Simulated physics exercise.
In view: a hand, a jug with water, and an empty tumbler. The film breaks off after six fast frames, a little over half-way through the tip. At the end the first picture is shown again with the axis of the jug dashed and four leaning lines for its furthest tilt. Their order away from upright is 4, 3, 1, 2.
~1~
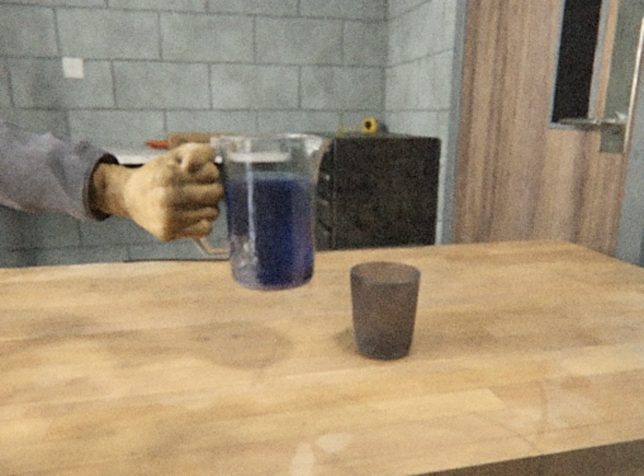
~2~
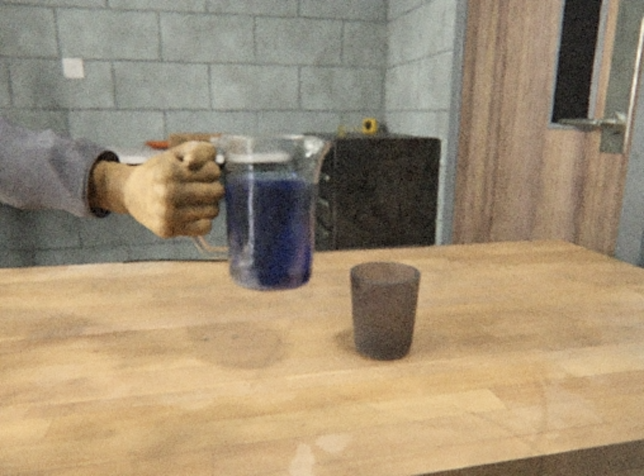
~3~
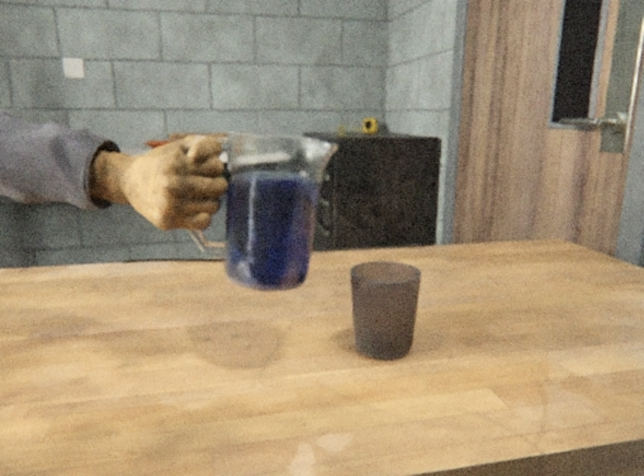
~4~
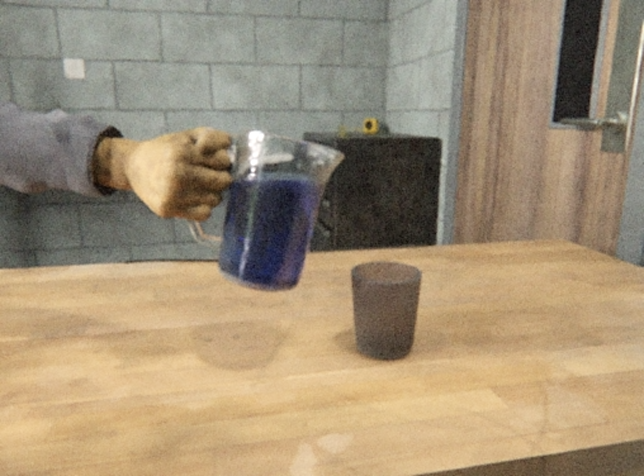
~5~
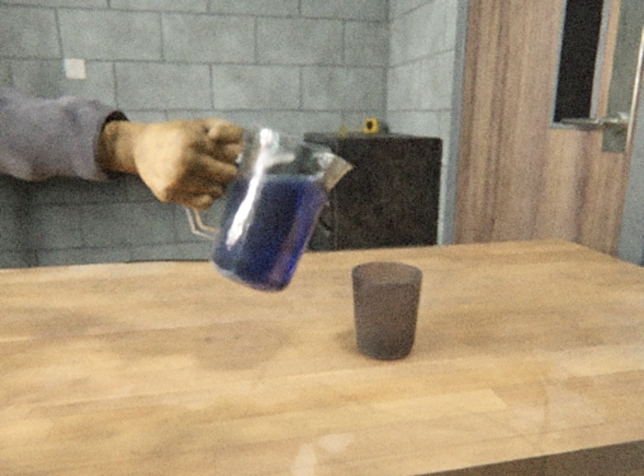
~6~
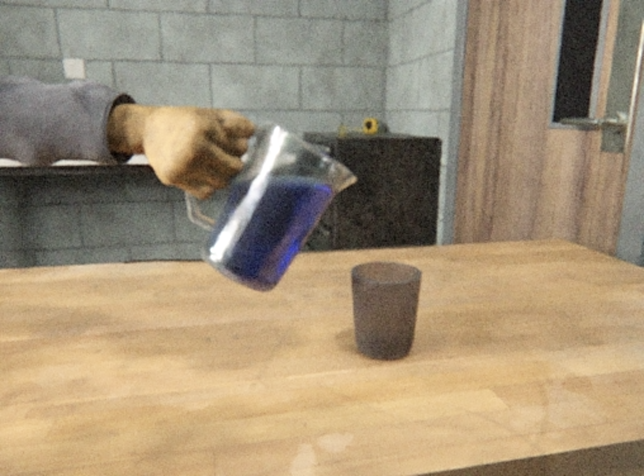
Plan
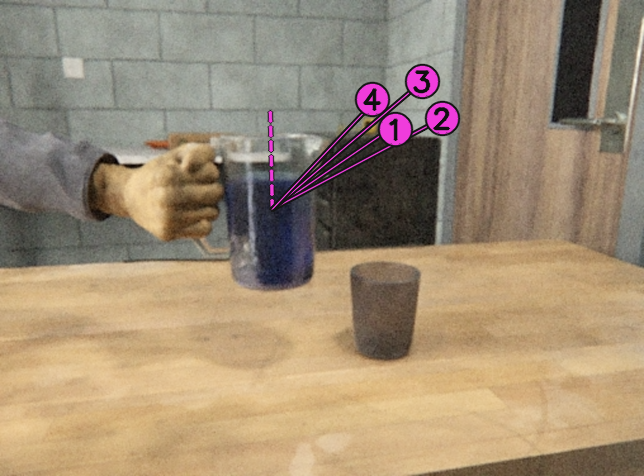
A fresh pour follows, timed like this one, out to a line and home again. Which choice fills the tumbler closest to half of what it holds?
Mark 2.
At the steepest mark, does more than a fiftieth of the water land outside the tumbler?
No, it does not.
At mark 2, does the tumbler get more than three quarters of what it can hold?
No, it does not.
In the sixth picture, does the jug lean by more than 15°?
Yes.
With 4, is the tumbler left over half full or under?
Under half.
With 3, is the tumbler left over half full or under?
Under half.
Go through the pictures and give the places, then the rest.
Upright, lip at (329, 139); rim of the tumbler round (385, 271); nothing has left yet, in the first picture.
Upright, lip at (331, 141); nothing has left yet, in the second picture.
Tipped about 6°, lip at (336, 146); nothing has left yet, in the third picture.
Tipped about 13°, lip at (344, 155); nothing has left yet, in the fourth picture.
Tipped about 22°, lip at (351, 166); nothing has left yet, in the fifth picture.
Tipped about 31°, lip at (355, 179); nothing has left yet, in the sixth picture.
On the marked copy, 1 at (379, 136); 2 at (427, 126); 3 at (409, 92); 4 at (362, 113).
For mark 1, the tumbler ends with about 31 % of what it can hold.
For mark 2, the tumbler ends with about 48 % of what it can hold.
For mark 3, the tumbler ends with about 18 % of what it can hold.
For mark 4, the tumbler ends with about 8 % of what it can hold.
